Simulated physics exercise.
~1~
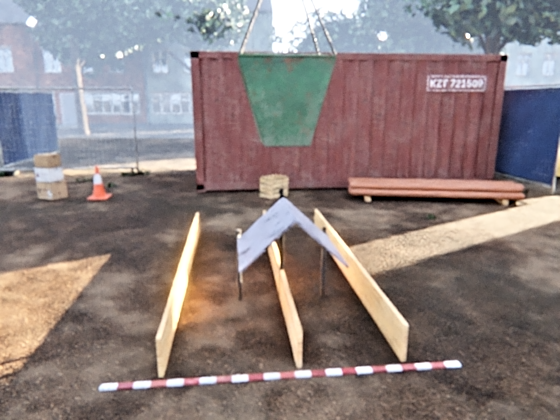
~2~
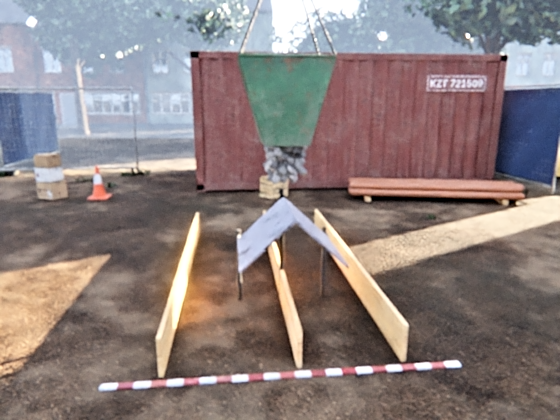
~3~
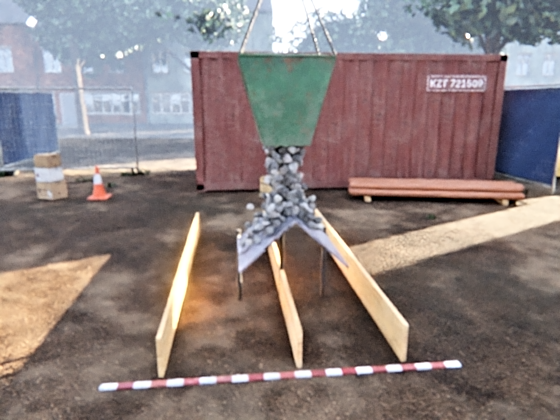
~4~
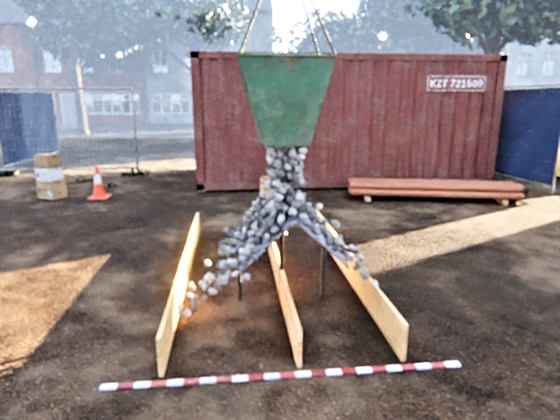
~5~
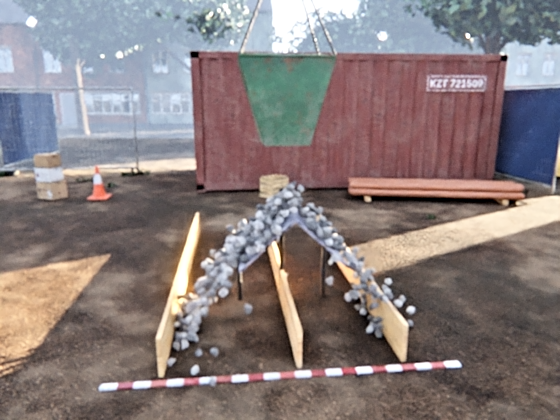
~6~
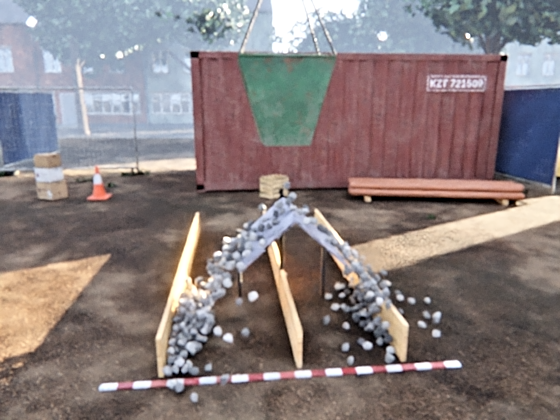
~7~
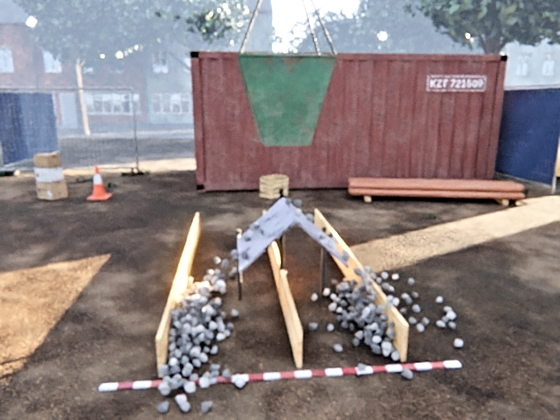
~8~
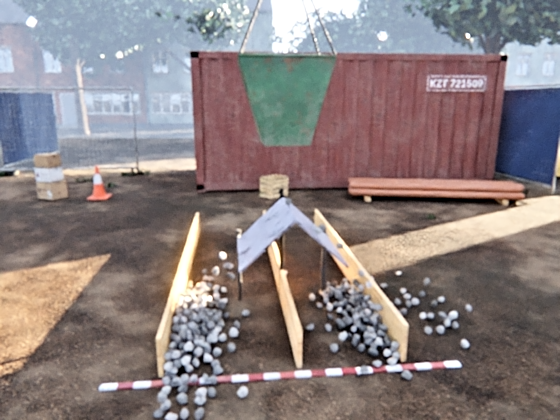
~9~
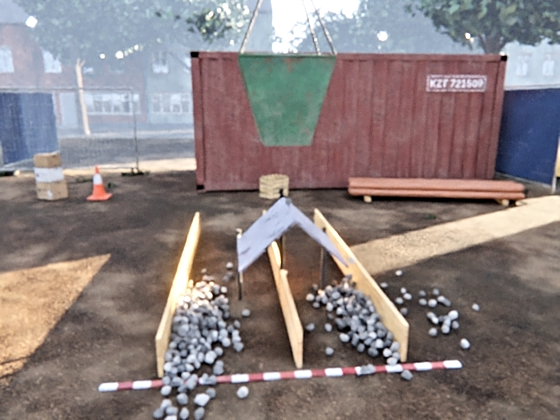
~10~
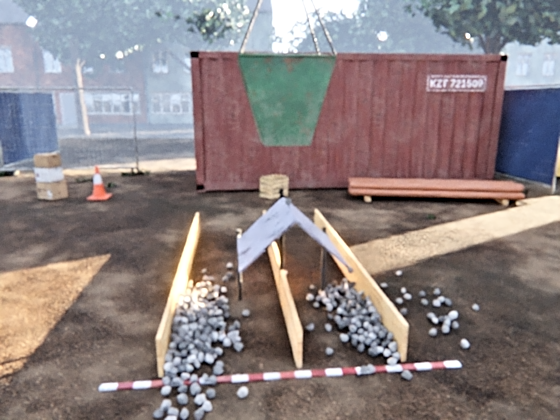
Grey crushed stones pour from a green hopper hanging in front of a dark red shipping container in a paved yard, with an orange and white cone at the left. They drop onto a fixed, peaked grey steel plate above wooden planks that mark off two bays, behind a red and white striped bar. The stream splits and slides down both slopes, and some stones bounce over the right plank. The steel clears as the stones settle. The larger pile ends in the left bay, a smaller one in the right, and a few stones lie farther right.
